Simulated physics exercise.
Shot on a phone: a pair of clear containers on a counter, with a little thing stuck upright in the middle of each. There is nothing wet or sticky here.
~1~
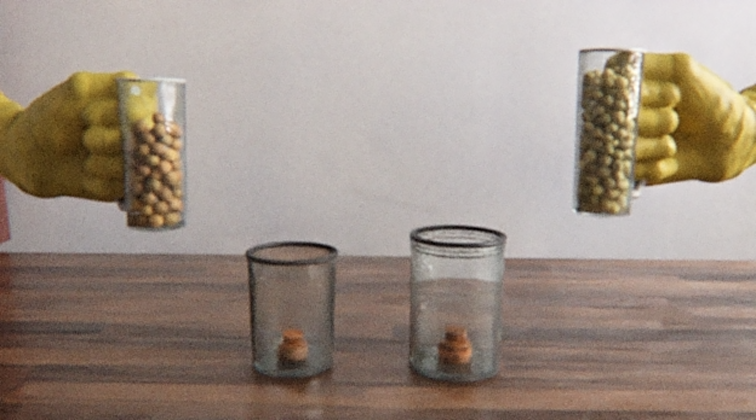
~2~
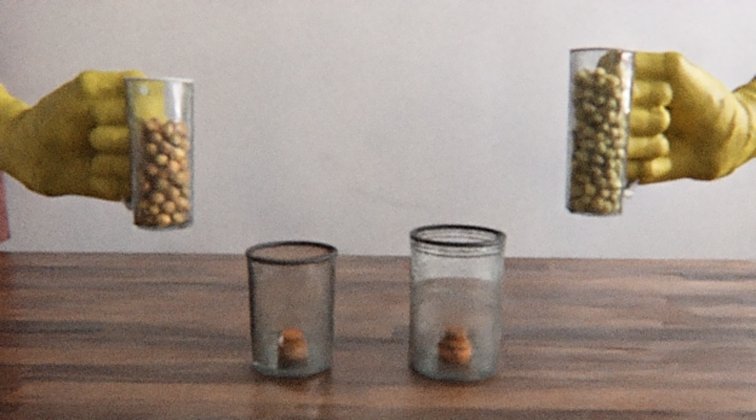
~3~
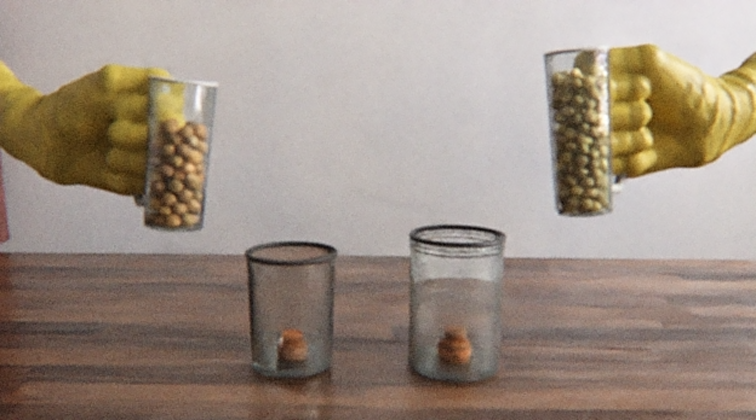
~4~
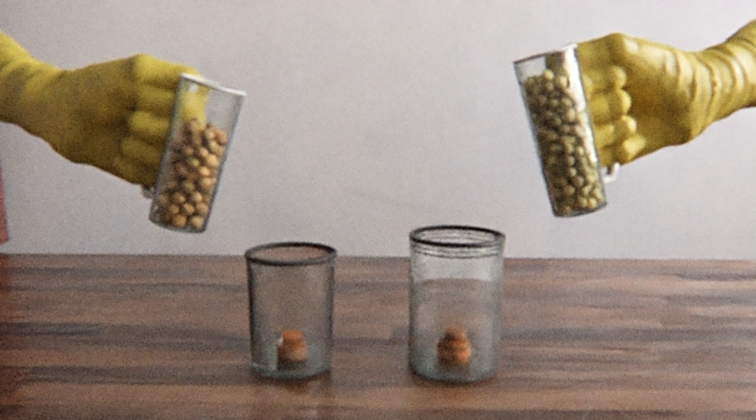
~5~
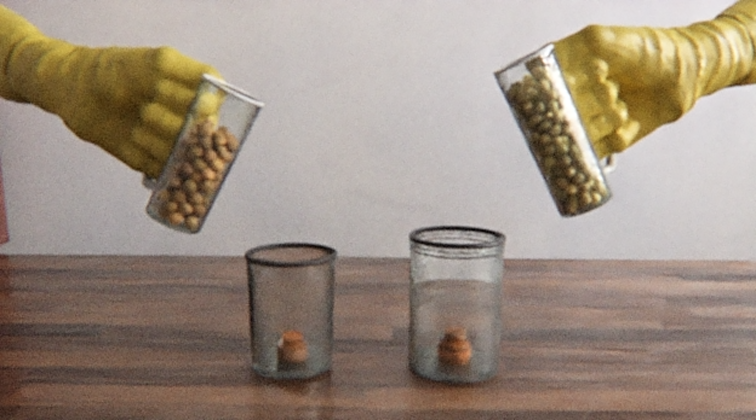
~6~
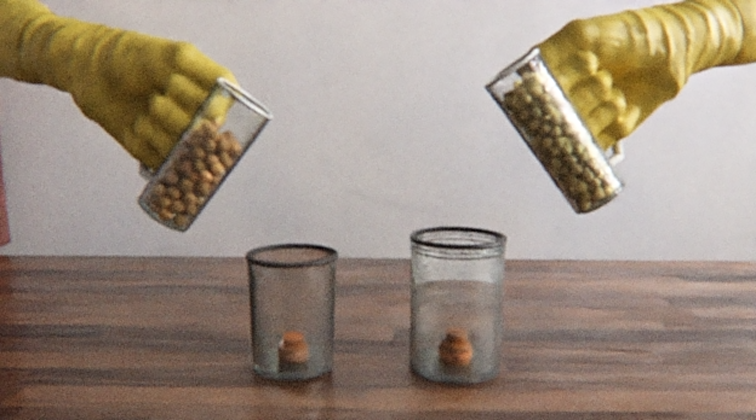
Two hands in yellow gloves hold clear cups above a dark wooden counter against a pale wall, seen level from the front by a still camera. The left cup holds round tan beads and the right one greenish beans, while below stand two clear glass containers, each with a small orange-brown object inside. Both hands move inward, then tilt their cups progressively toward the middle.
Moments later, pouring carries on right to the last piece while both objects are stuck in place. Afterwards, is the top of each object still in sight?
Left - no, top hidden; right - no, top hidden.
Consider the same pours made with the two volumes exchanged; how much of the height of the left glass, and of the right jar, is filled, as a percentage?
Left: Roughly 60 per cent. Right: Roughly 40 per cent.
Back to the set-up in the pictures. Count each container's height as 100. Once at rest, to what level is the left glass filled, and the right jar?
Some 50 left; 45 right.
Then, 0.30 s on from there, left glass empty, all of its cupful still in the cup; right jar empty, all of its cupful still in the cup.
Then, 0.67 s on from there, left glass empty, all of its cupful still in the cup; right jar nearly empty, nearly all of its cupful still in the cup.
Then, 1.08 s on from there, left glass a quarter full, near half of its cupful still in the cup; right jar nearly empty, near half of its cupful still in the cup.
In the end, left glass half full (surface near (293, 308)), nothing beside it; right jar half full (surface near (456, 304)), nothing beside it; the left thing is covered; the right thing is covered.
